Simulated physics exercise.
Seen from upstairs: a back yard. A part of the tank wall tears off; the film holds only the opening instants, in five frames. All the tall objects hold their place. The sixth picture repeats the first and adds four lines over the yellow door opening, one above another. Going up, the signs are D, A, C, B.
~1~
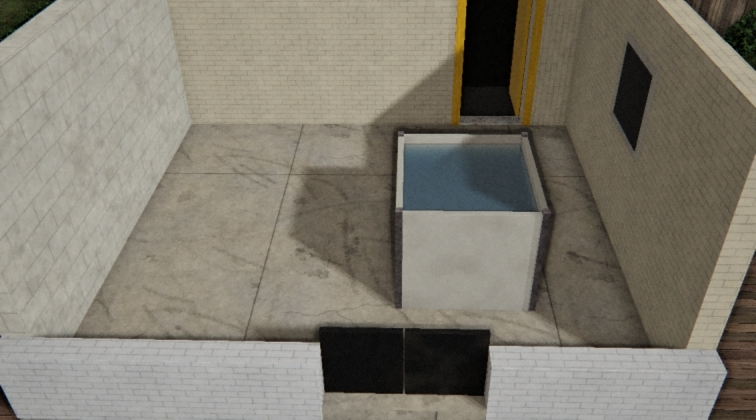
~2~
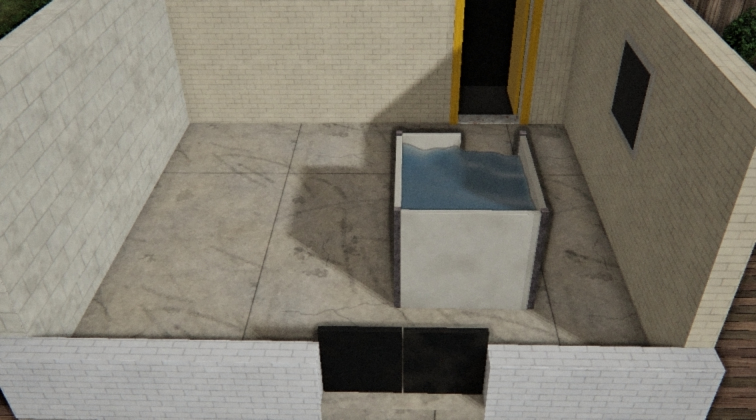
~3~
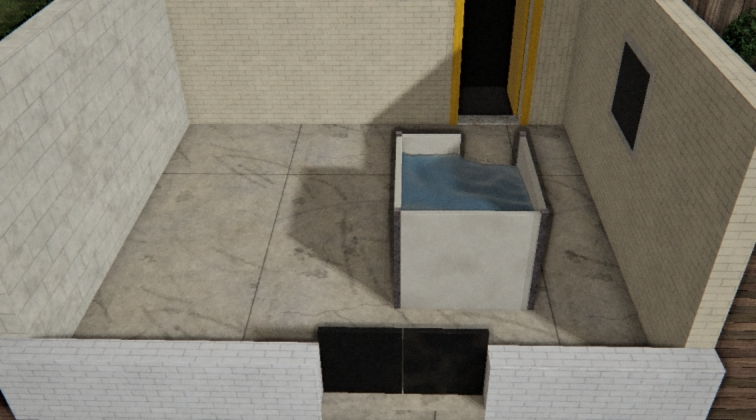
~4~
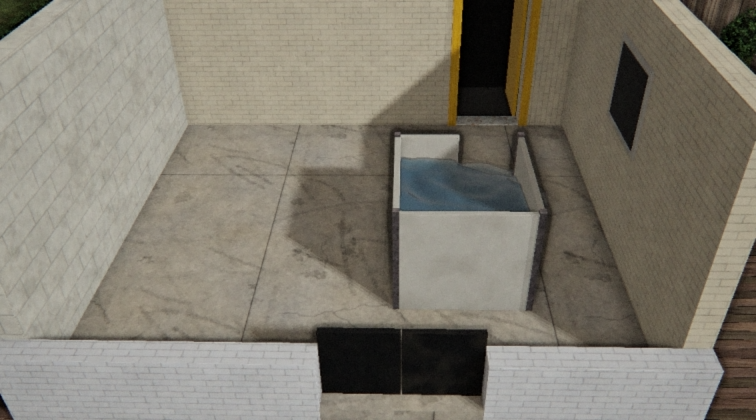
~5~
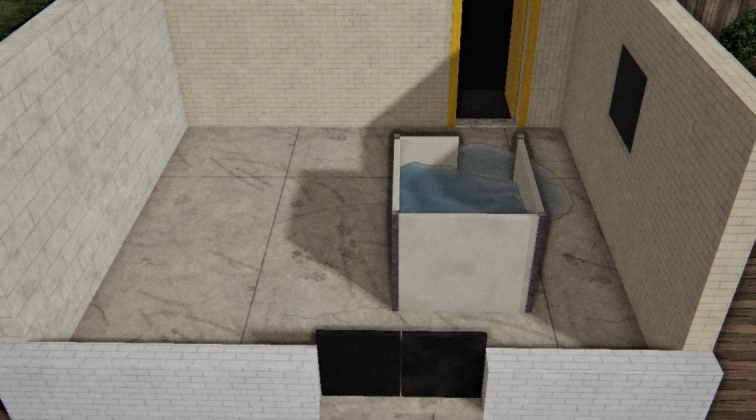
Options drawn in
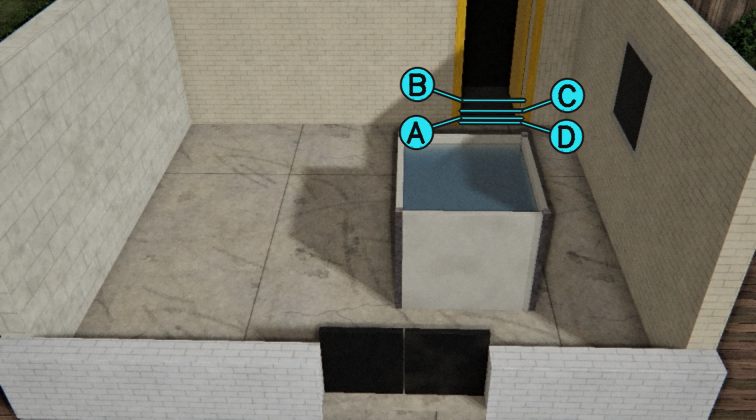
Water lay still in a square white tank in a walled yard, then sloshed and sank a little as a gap opened in the tank's back side, and a shallow sheet spread across the ground behind it.
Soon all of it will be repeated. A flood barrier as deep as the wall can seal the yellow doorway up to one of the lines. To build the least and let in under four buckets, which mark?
B will do.
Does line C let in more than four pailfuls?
Yes, it does.
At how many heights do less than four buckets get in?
One.
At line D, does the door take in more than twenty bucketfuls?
Yes, clearly.
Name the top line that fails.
It is C.
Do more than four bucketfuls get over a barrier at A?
Yes, it does.
In cyan, A at (491, 118); B at (492, 100); C at (491, 110); D at (490, 122); from the bottom up D, A, C, B.
If A is chosen, dozens of bucketfuls pour in.
If B is chosen, a splash gets over, under a bucket.
If C is chosen, about 11 bucketfuls get in.
If D is chosen, dozens of bucketfuls pour in.
